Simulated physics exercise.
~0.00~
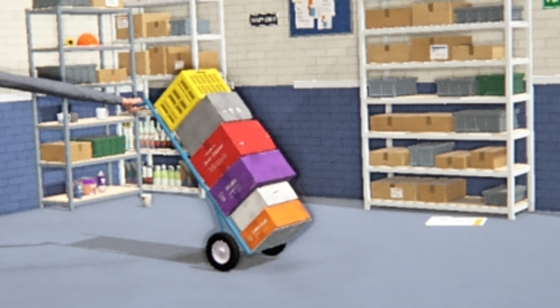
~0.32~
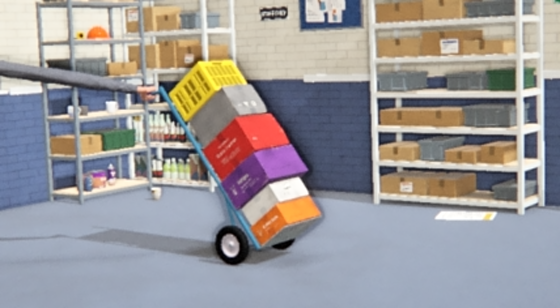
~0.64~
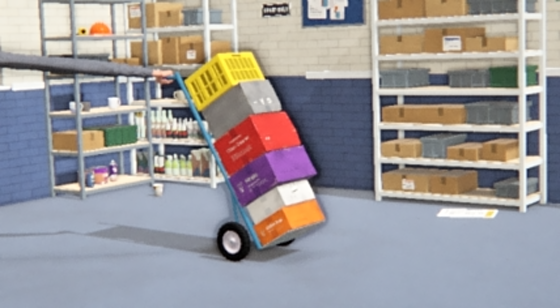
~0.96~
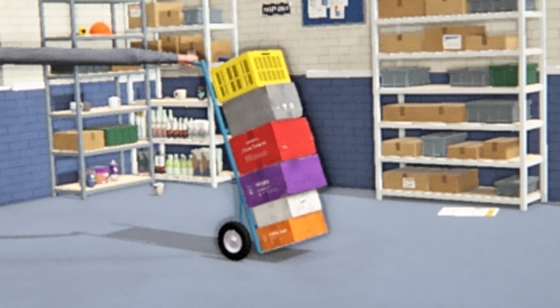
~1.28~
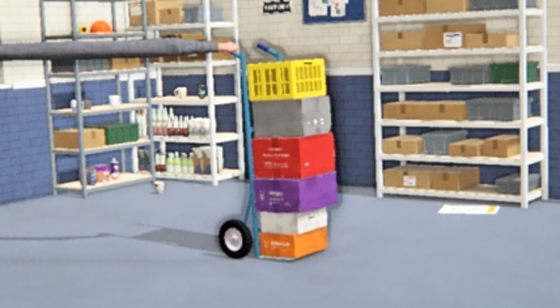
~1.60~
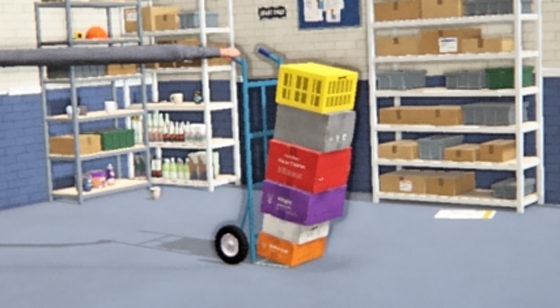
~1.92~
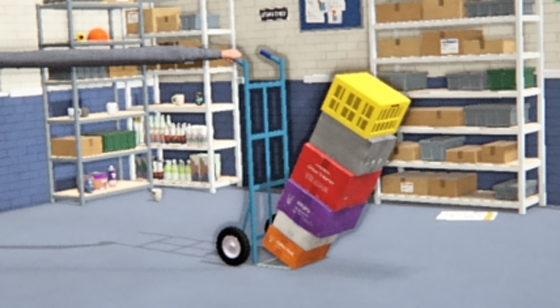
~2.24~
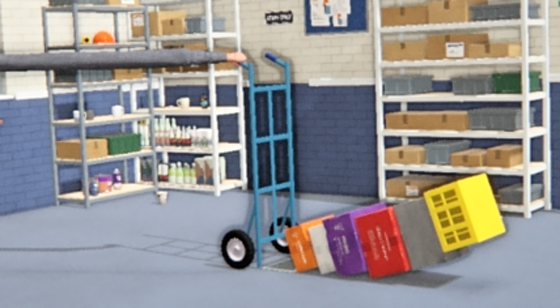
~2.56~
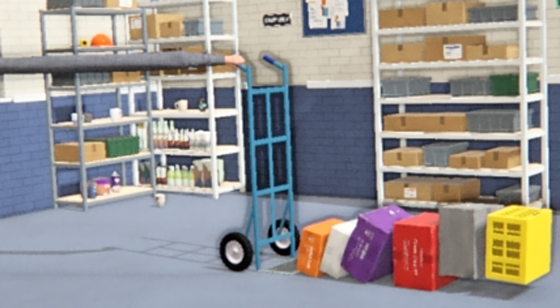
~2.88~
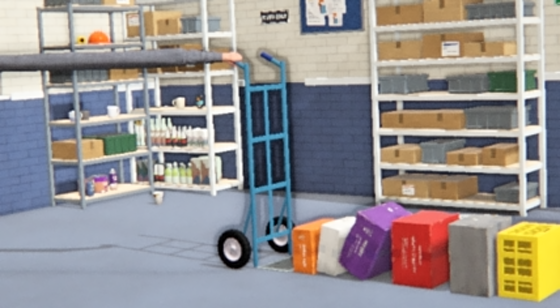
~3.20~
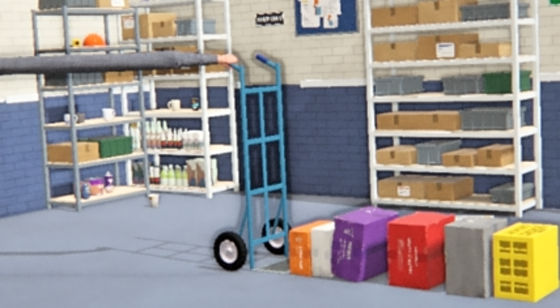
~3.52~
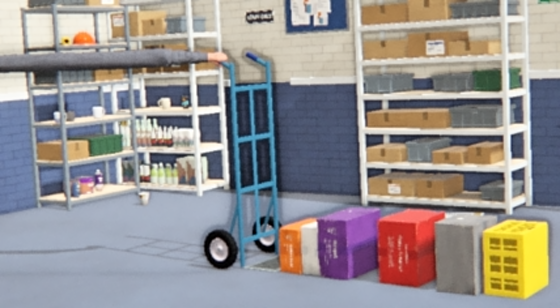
A blue two-wheeled hand truck leans back to the left in a storeroom, loaded with a tall stack of coloured boxes and seen side-on by a slightly swaying camera. The yellow crate tops grey, red, purple, white and orange boxes, with stocked shelves against the blue and white wall behind. An arm reaching in from the left pushes the handle until the truck stands upright. The stack keeps tipping right, away from the frame, and topples onto the floor. The boxes settle in a row, orange nearest the truck and yellow farthest right, while the hand holds the empty-looking truck upright.
